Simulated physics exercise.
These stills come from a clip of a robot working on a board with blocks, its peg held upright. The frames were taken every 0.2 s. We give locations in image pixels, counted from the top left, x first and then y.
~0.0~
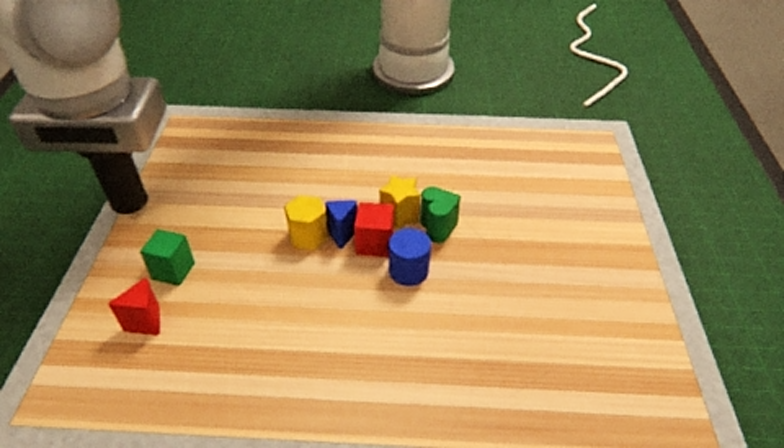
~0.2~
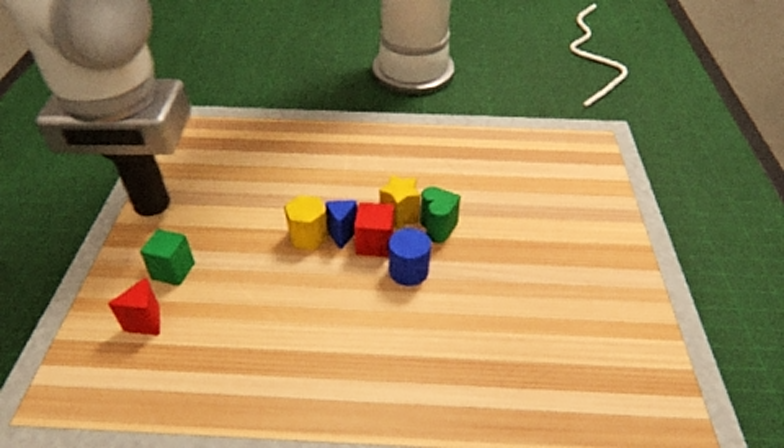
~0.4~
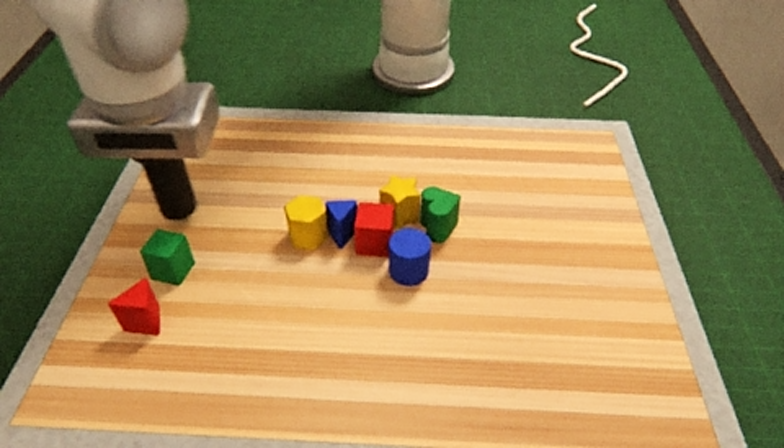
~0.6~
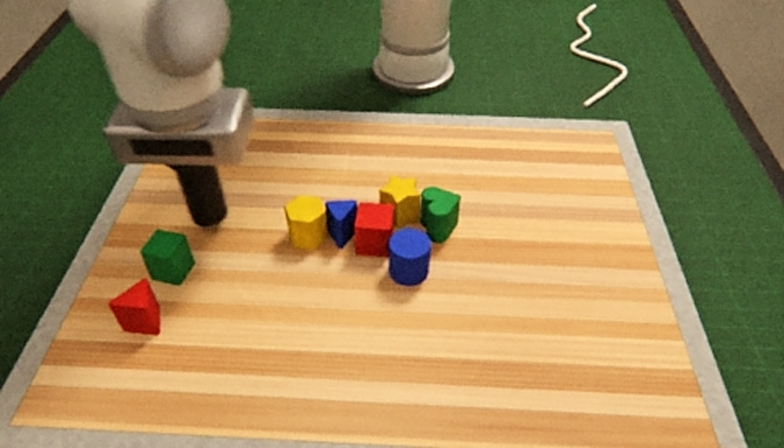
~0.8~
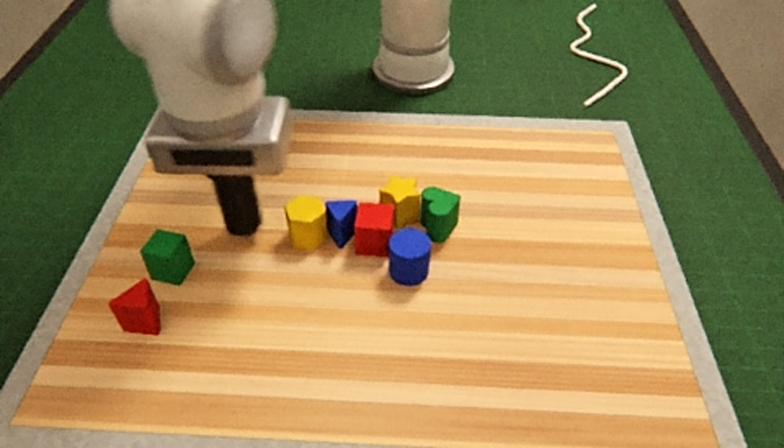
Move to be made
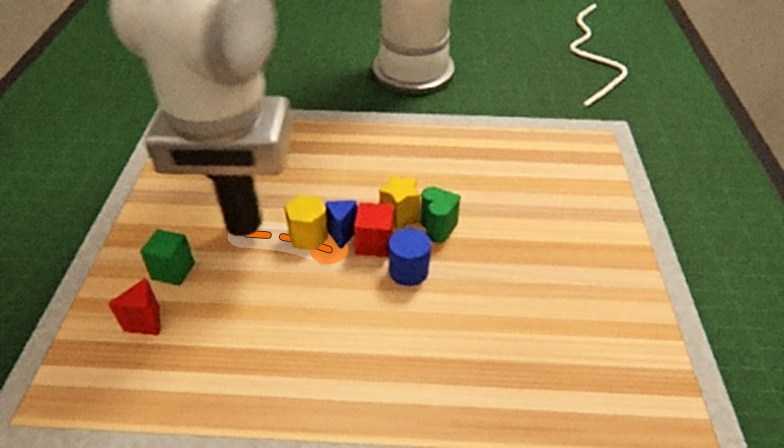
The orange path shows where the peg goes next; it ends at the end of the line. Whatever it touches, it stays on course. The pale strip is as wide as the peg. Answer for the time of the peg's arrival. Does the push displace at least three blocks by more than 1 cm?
I believe so.
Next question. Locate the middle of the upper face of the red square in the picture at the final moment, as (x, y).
I'd say the red square ends with its top centre at (403, 213).
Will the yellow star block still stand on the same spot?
Short answer: No.
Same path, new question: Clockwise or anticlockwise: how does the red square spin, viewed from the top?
Its rotation is clockwise.
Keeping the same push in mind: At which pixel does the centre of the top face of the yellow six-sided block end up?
Around (360, 206).
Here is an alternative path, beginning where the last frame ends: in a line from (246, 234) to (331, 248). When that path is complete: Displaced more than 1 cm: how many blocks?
At least three of them.
The line goes from (246, 234) through (289, 238) to (329, 250).
What follows on the original path. Halfway along, peg (289, 228); yellow six-sided block (326, 208); blue triangle (357, 203); red square (380, 214), turned 20° clockwise.
At the end, peg (328, 239); yellow six-sided block (360, 206), turned 65° anticlockwise; blue triangle (384, 191); red square (403, 213), turned 65° clockwise; yellow star block (411, 180).
